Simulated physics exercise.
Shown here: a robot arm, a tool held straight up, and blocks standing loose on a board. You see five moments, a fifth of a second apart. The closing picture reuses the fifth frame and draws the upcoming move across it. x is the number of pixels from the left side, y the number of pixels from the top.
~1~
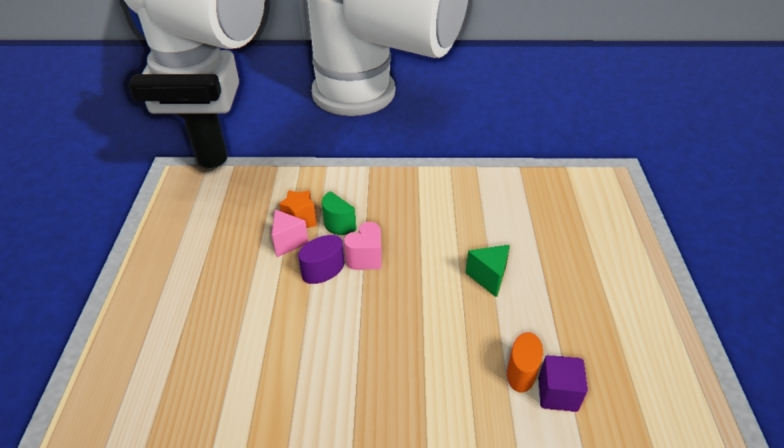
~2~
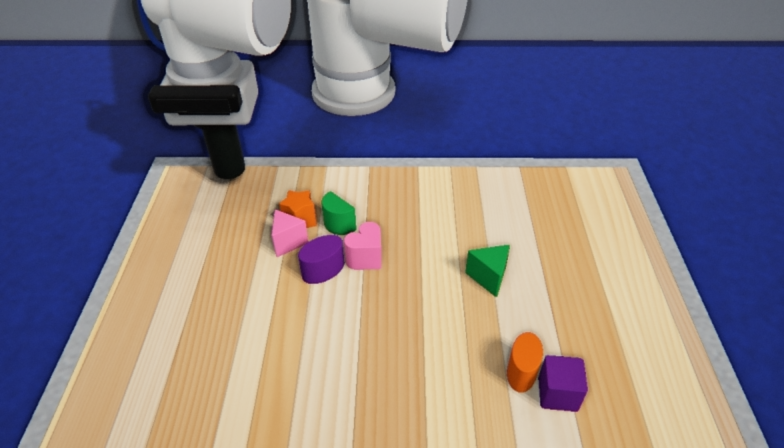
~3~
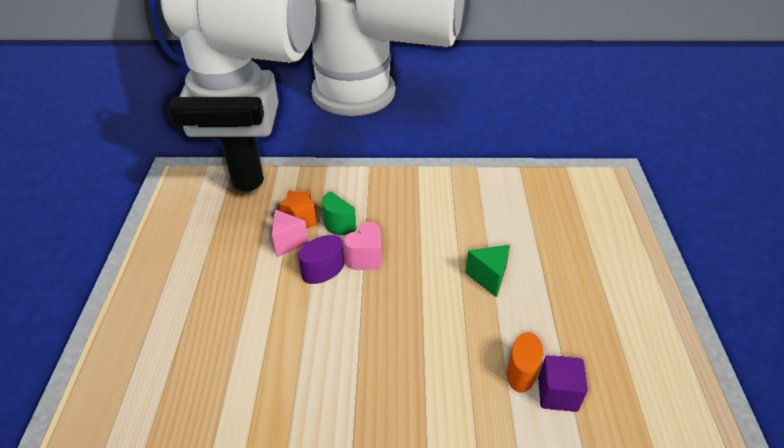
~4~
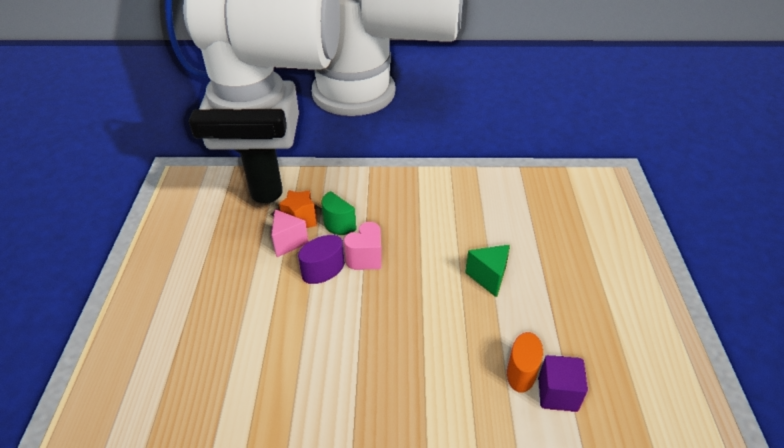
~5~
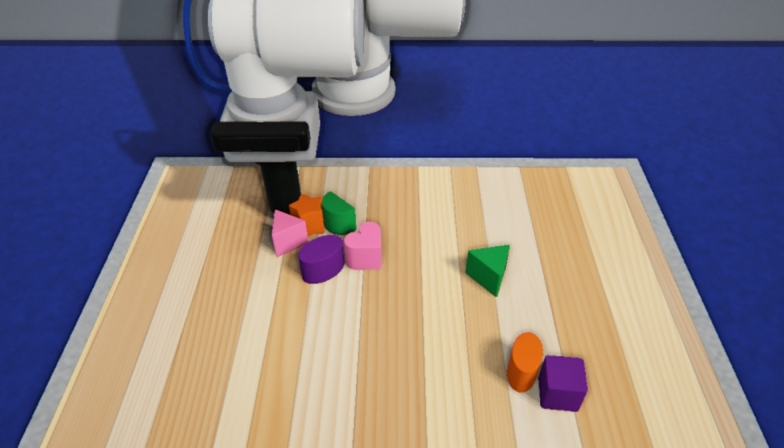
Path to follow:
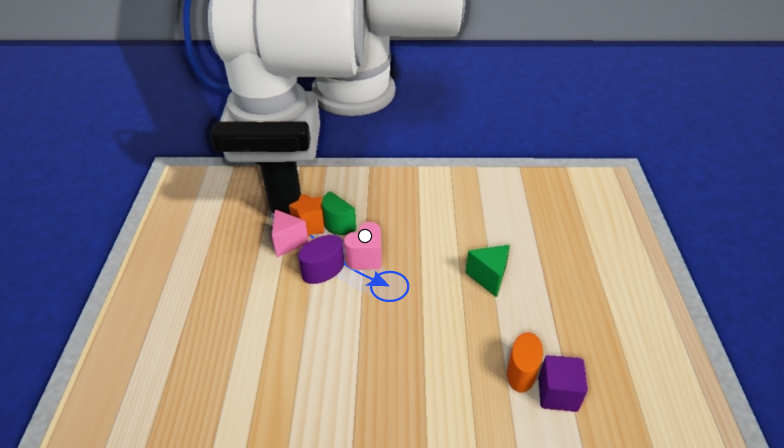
On a striped wooden board, loose blocks sit in a cluster of five at left, with three more to the right. A robot arm moves its black upright tool from the upper left, down and rightward toward the cluster, then nudges the orange star slightly right, while the other blocks stay put.
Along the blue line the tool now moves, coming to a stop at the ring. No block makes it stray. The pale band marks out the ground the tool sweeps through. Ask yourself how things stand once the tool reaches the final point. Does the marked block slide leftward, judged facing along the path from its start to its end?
I expect so.
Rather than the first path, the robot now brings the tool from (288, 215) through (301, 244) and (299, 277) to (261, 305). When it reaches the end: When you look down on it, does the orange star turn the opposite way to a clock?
Yes, it checks out.
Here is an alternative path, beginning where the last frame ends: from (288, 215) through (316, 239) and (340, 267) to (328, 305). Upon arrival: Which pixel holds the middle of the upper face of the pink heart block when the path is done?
The centre of its top face lies at (385, 243).
Drawn move, from (288, 215) by way of (331, 253) to (390, 286); the dot is on the pink heart block.
On the path given first. One third of the way, tool (315, 231); pink triangle (285, 229), turned 20° clockwise; orange star (346, 222), turned 30° anticlockwise; green half-round block (369, 211), turned 15° anticlockwise.
Two thirds of the way, tool (347, 257); pink triangle (285, 229), turned 20° clockwise; orange star (370, 228), turned 75° anticlockwise; purple oval (329, 267), turned 70° clockwise; green half-round block (378, 209), turned 25° anticlockwise; pink heart block (391, 243), turned 20° clockwise.
At the end, tool (390, 277); pink triangle (285, 229), turned 20° clockwise; orange star (376, 230), turned 100° anticlockwise; purple oval (329, 269), turned 75° clockwise; green half-round block (378, 209), turned 25° anticlockwise; pink heart block (419, 246), turned 50° anticlockwise.
